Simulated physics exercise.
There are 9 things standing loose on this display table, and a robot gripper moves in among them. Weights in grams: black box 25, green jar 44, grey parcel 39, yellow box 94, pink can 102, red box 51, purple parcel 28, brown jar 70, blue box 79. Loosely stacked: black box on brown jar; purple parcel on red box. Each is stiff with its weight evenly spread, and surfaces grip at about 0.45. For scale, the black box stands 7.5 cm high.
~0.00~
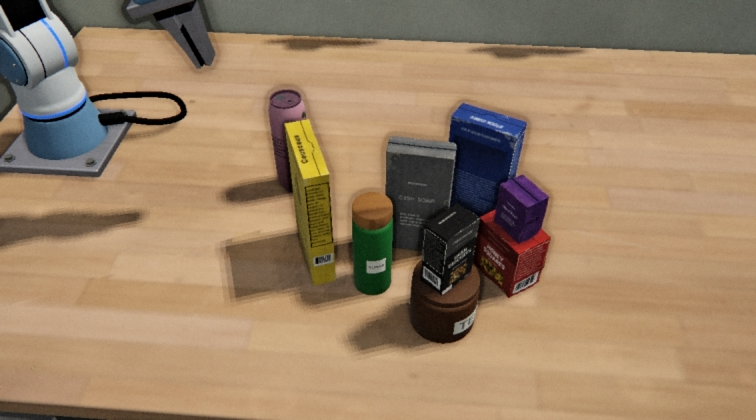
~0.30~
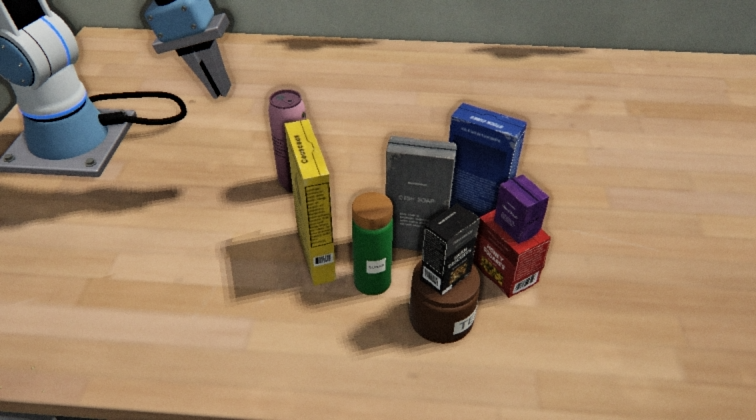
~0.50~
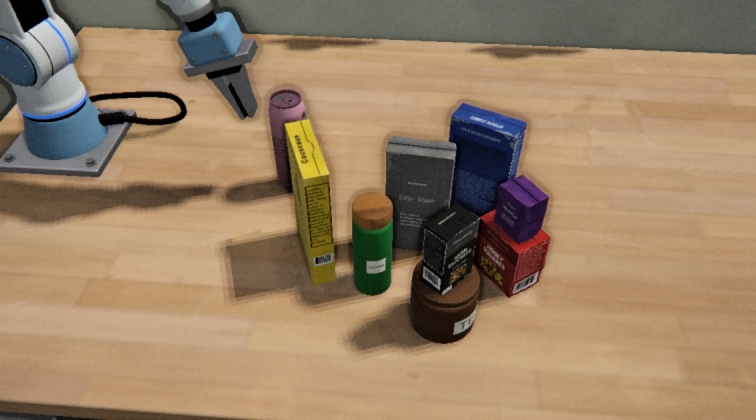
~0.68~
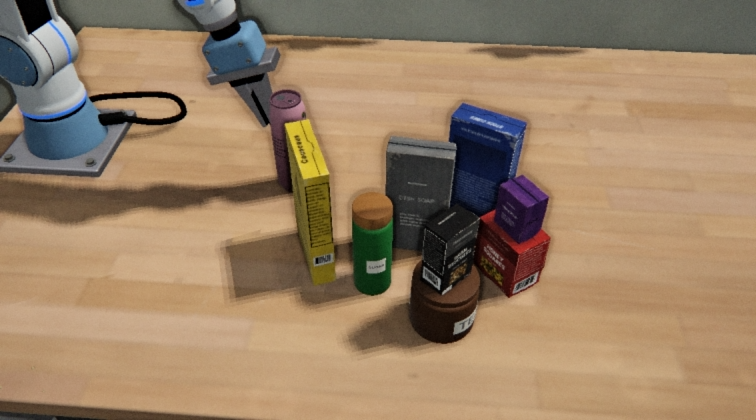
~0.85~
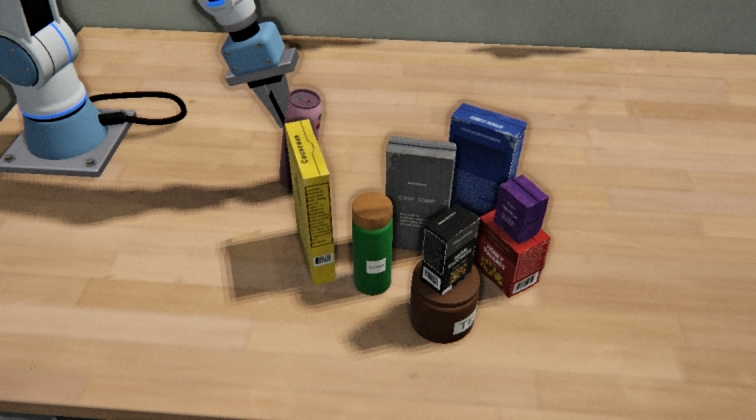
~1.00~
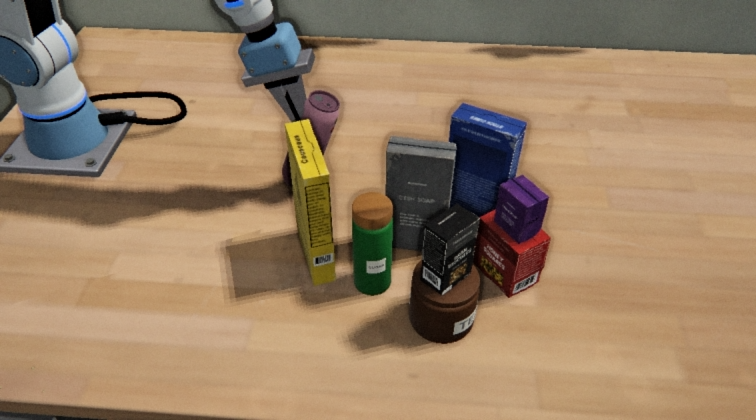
A robot gripper moves in from the upper left toward a loose group of boxes, a jar and other containers on a wooden table, then presses against the pink can behind the yellow box, tilting it to the right.
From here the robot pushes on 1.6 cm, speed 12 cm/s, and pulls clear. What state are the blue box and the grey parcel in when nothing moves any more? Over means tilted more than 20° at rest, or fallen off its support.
The blue box is upright at the end; the grey parcel is upright at the end.
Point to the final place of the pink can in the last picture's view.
Around (367, 166).
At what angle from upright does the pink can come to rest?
Some 90° off upright.
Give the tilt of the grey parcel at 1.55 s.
Some 0° off upright.
By 1.25 s, tilt pink can 72°.
By 1.55 s, tilt pink can 90°.
By 2.00 s, tilt pink can 90°.
In the end pink can is over (lying or leaning past 20°); 8 still stand.
